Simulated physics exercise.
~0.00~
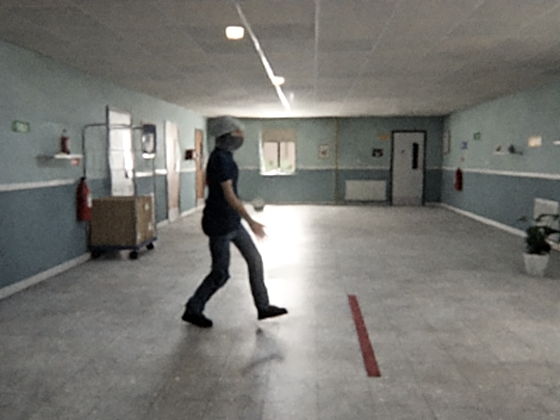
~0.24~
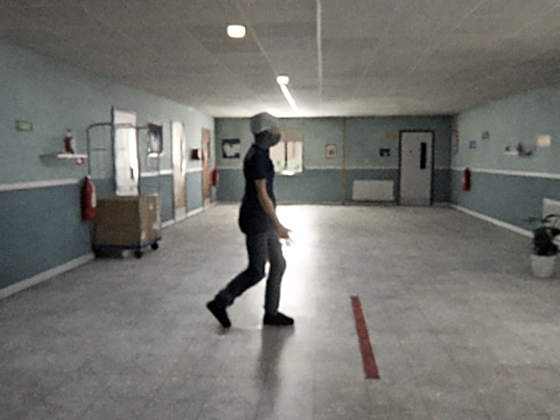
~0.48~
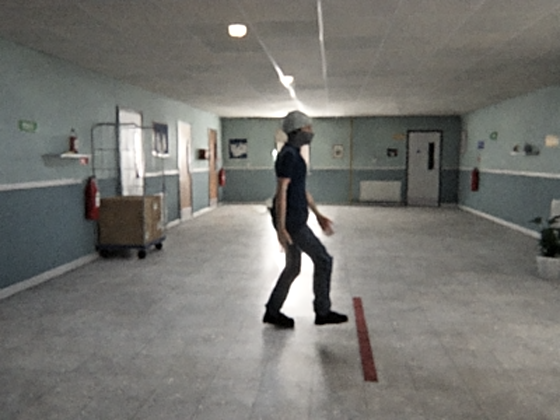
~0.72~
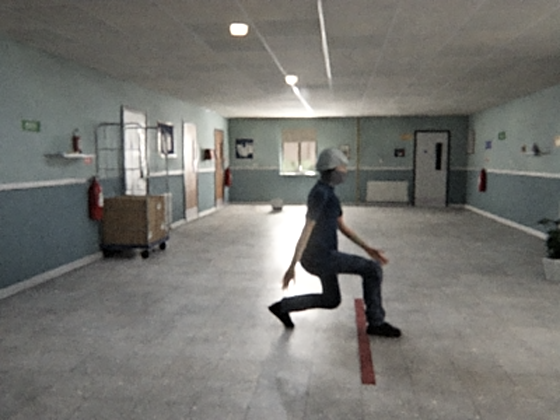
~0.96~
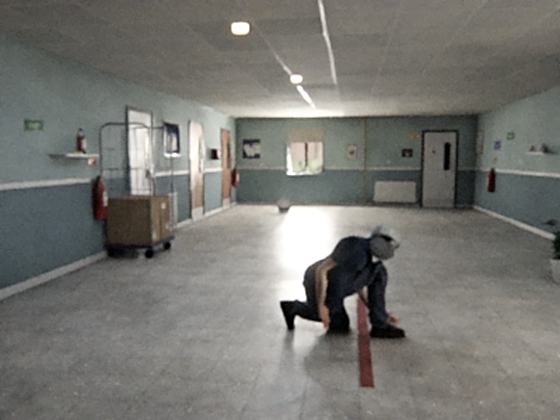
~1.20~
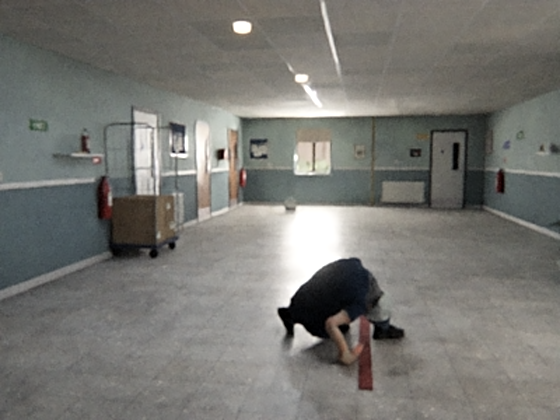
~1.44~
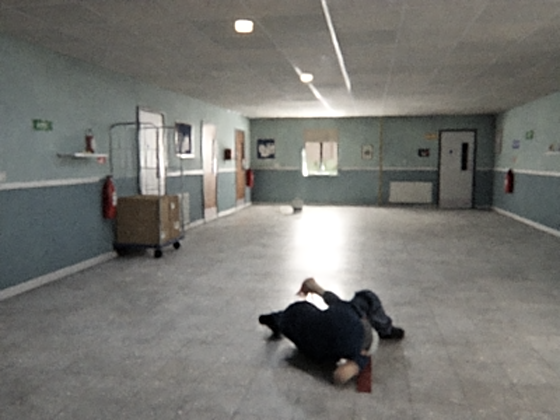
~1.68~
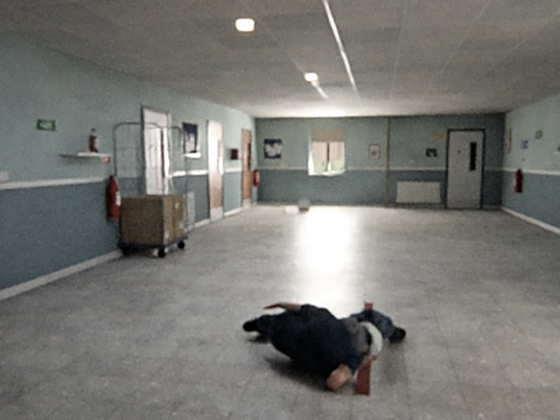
A person in a pale head covering, dark top and jeans walks from left to right across a wide, dim hall, seen side-on from a short distance as the view drifts slightly. A red strip lies on the grey tiled floor ahead, with a trolley of brown boxes and a fire extinguisher by the blue-green left wall. Nearing the strip, the person sinks onto bent knees, arms trailing, then folds forward with hands to the floor. The body rolls down onto its side and ends lying still beside the strip, the chest stopping short of it.
